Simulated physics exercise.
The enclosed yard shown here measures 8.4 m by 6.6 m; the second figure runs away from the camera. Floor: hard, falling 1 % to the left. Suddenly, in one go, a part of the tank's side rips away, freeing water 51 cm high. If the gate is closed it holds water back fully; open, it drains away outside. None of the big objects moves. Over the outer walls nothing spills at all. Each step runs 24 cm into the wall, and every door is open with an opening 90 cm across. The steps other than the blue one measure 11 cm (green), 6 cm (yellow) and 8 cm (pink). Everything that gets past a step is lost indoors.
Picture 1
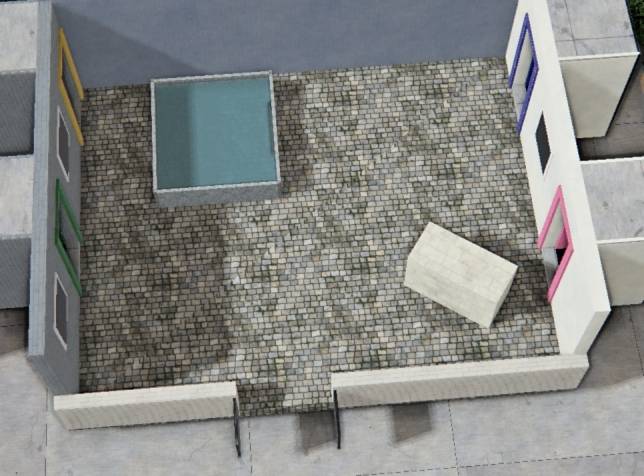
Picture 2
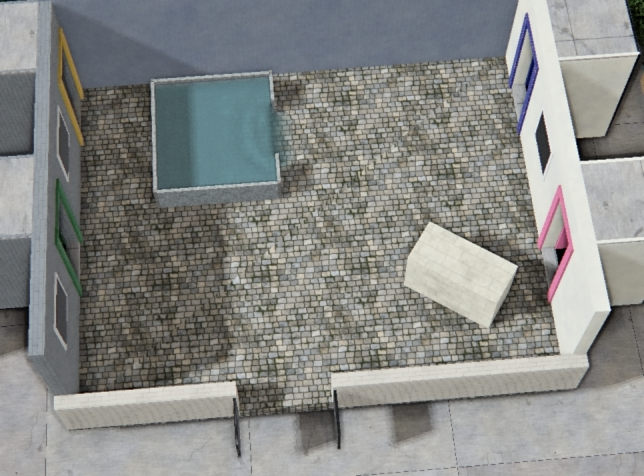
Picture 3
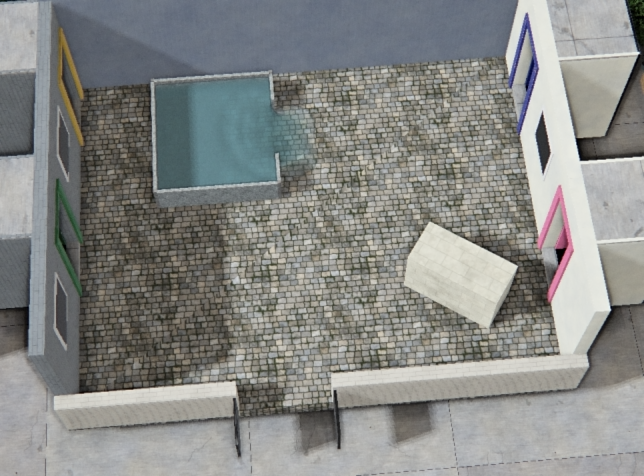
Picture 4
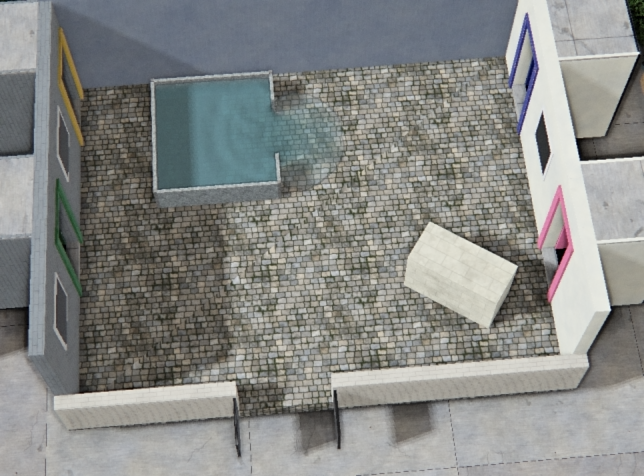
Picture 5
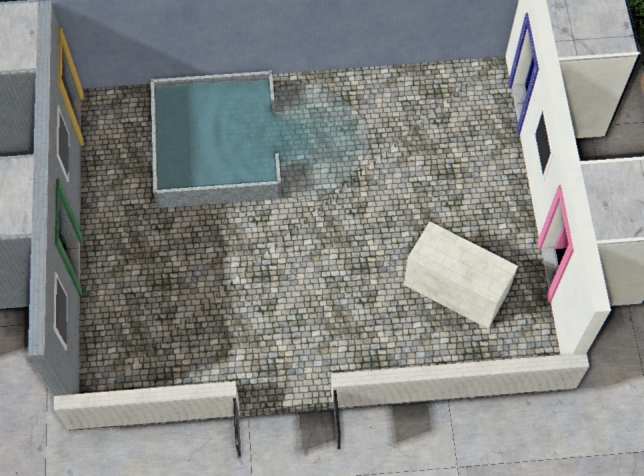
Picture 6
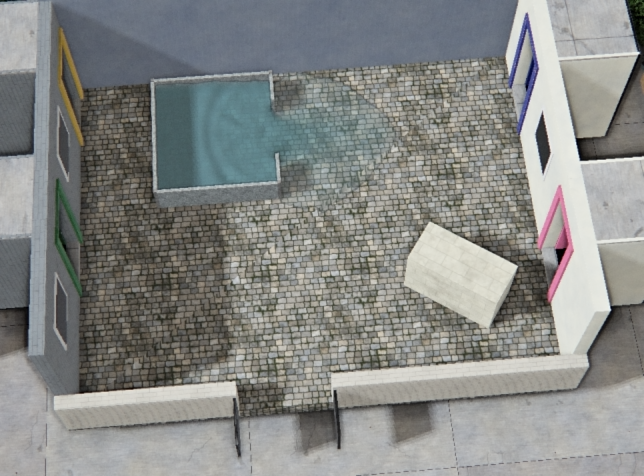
The clip opens on a walled, stone-paved yard with a still, full tank near the back wall and a pale block at lower right. A gap appears in the tank's right side, and water pours out, spreading rightward across the paving in a thin, widening fan while ripples cross the tank.
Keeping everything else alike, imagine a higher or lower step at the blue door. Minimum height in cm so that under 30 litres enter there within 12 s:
13.5 cm.
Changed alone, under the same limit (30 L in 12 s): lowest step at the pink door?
Pink door - some 8.0 centimetres.
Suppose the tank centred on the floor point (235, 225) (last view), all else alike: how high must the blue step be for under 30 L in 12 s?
Some 8.5 cm.
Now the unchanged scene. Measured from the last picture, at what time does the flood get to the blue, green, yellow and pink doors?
Blue: 0.9 s; green: 11.0 s; yellow: 8.0 s; pink: 2.2 s.
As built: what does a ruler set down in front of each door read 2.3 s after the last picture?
In cm: Blue 20, green 0, yellow 0, pink 5.
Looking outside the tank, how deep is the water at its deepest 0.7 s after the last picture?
About 30 cm.
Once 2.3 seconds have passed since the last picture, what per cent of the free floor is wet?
35 %.
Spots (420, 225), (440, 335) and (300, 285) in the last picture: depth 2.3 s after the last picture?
About 3, 0 and 0 cm respectively.
Then, 0.7 s after the last picture water covers 20 % of the floor, deepest (30 cm) near (279, 141); it has not reached the blue door.
Then, 2.3 s after the last picture water covers 35 % of the floor, deepest (26 cm) near (484, 70); 20 cm at the blue door, 0 litres in over its 15 cm step.
Then, 11.3 s after the last picture water covers 90 % of the floor, deepest (10 cm) near (80, 410); 5 cm at the blue door, 17 litres in over its 15 cm step.
At the blue door as built, the water peaked near 22 cm, 2.5 s after the last picture.
Run again over the same 12 s with other heights there, 44 litres in over 12 cm, 12 litres over 16 cm. The limit of 30 litres is kept from about 13.5 cm up.
